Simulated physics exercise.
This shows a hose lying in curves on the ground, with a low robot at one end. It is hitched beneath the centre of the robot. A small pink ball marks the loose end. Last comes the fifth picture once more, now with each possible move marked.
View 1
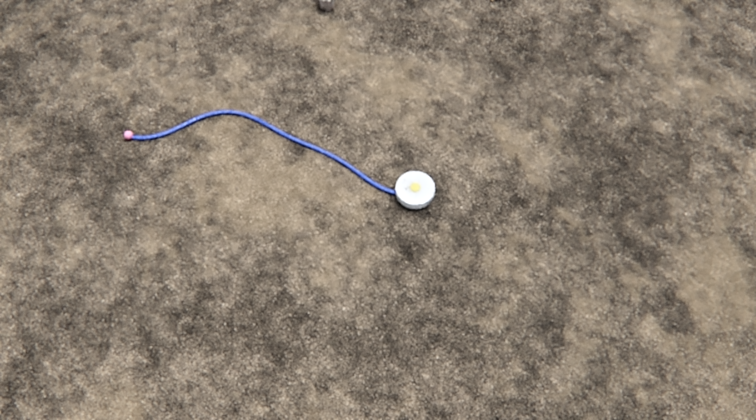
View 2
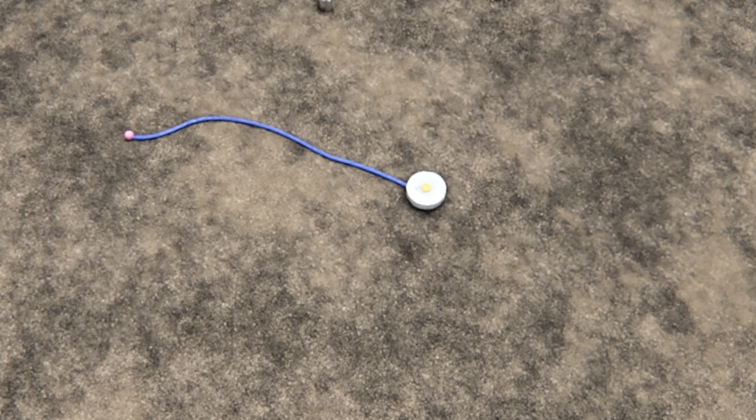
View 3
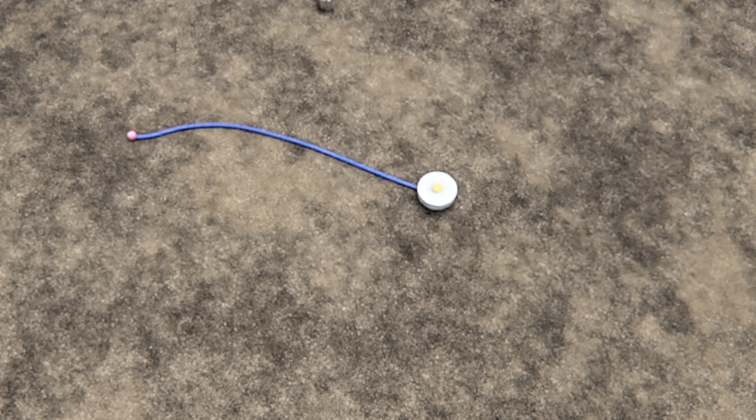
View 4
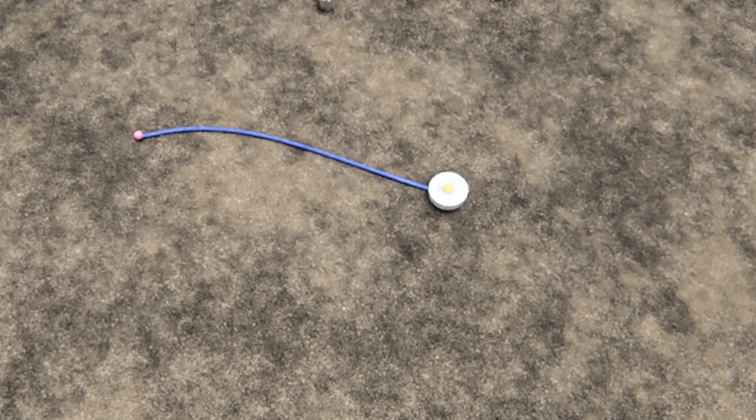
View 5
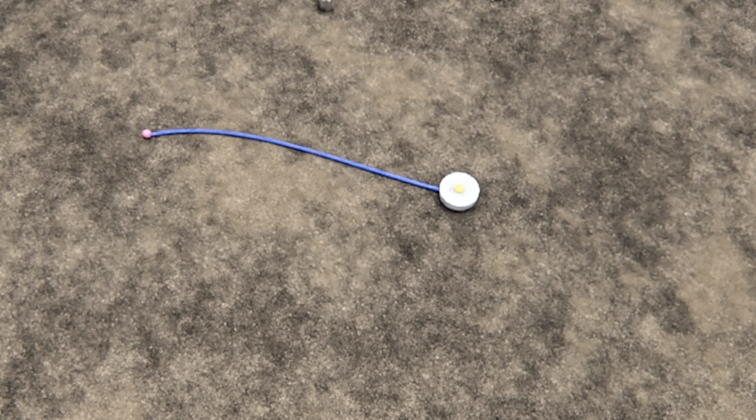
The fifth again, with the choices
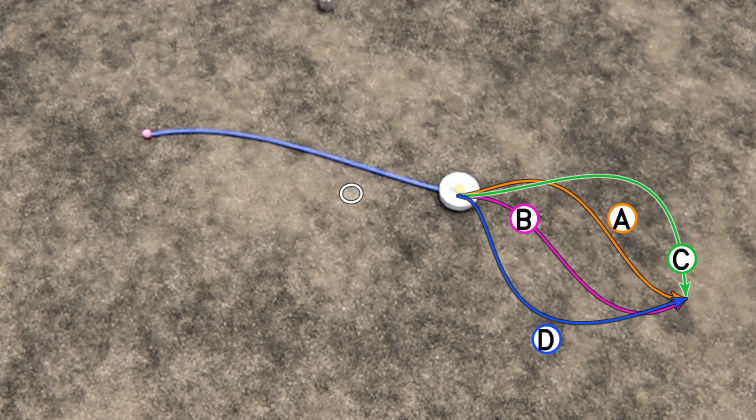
A low, round white robot with a yellowish spot on top slides slowly to the right across mottled brown ground, seen from above by a still camera. A thin blue hose runs from it in curves to a small pink tip at the left, and a small grey object sits at the top edge. The hose's bends flatten first, then its pink end begins dragging rightward too.
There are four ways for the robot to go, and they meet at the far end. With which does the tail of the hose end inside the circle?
Only D gets it there.
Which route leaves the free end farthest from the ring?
Route C.
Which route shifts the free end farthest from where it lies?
Route C.
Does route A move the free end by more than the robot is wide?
Yes.
On the marked copy, A from (458, 196) via (581, 202) to (684, 299); B from (458, 196) via (567, 266) to (686, 299); C from (458, 196) via (613, 177) to (686, 296); D from (458, 196) via (534, 310) to (686, 299); the ring at (351, 194).
Taking D. A third of the way, robot (509, 278), middle of the hose (365, 186), free end (219, 137).
Two thirds of the way, robot (611, 318), middle of the hose (438, 244), free end (300, 164).
When it is over, robot (689, 296), middle of the hose (503, 261), free end (350, 192); the free end is on the ring.
As for the rest, A leaves the free end at (363, 162); B leaves the free end at (356, 176); C leaves the free end at (377, 159).
